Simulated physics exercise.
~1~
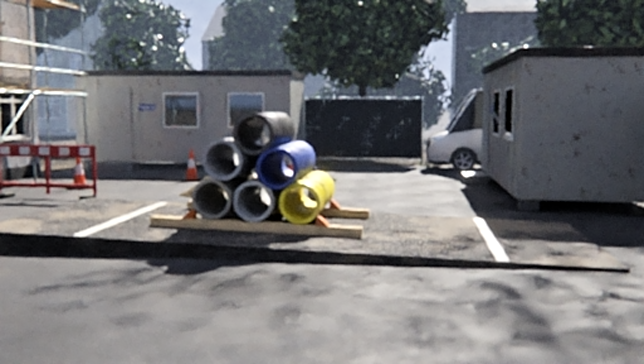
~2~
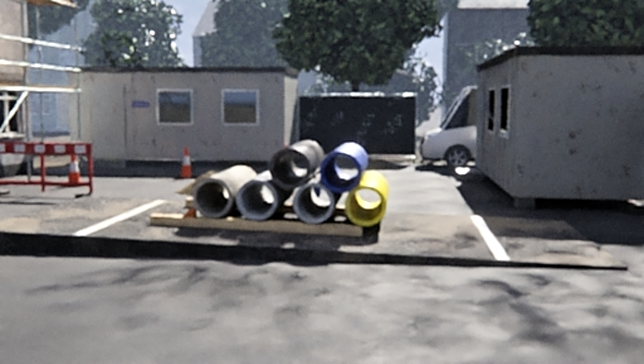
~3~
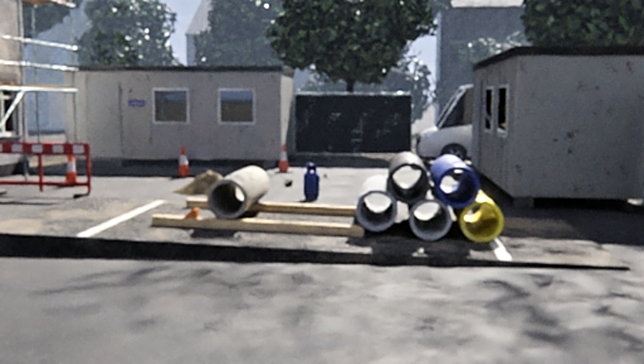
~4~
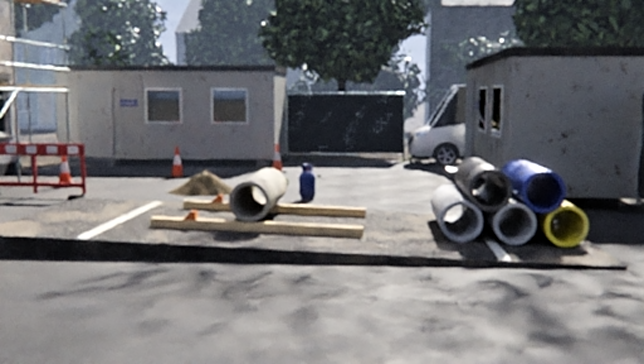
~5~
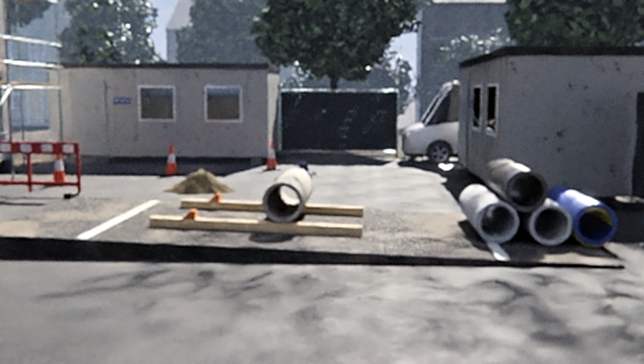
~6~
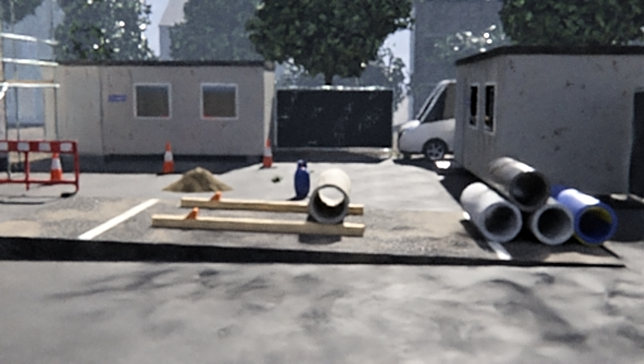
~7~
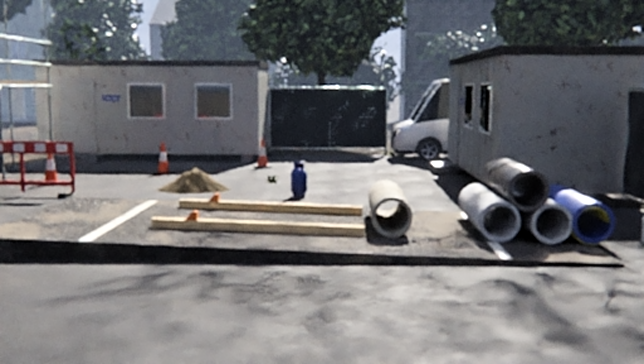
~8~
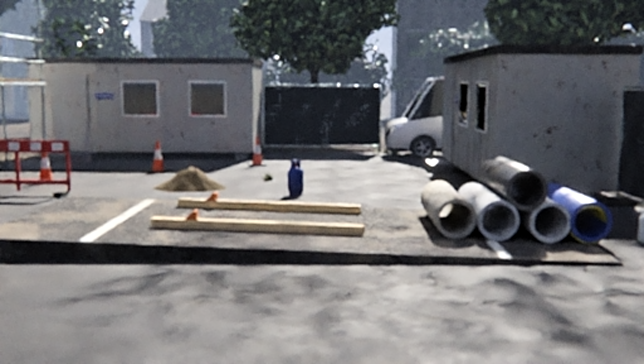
The video shows a stack of pipes on wooden bearers in a yard, which spreads and rolls right with the blue and yellow ones leading. Yellow drops from sight, a lagging grey pipe follows, and the rest settle beside blue past the right white line, leaving the bearers empty.
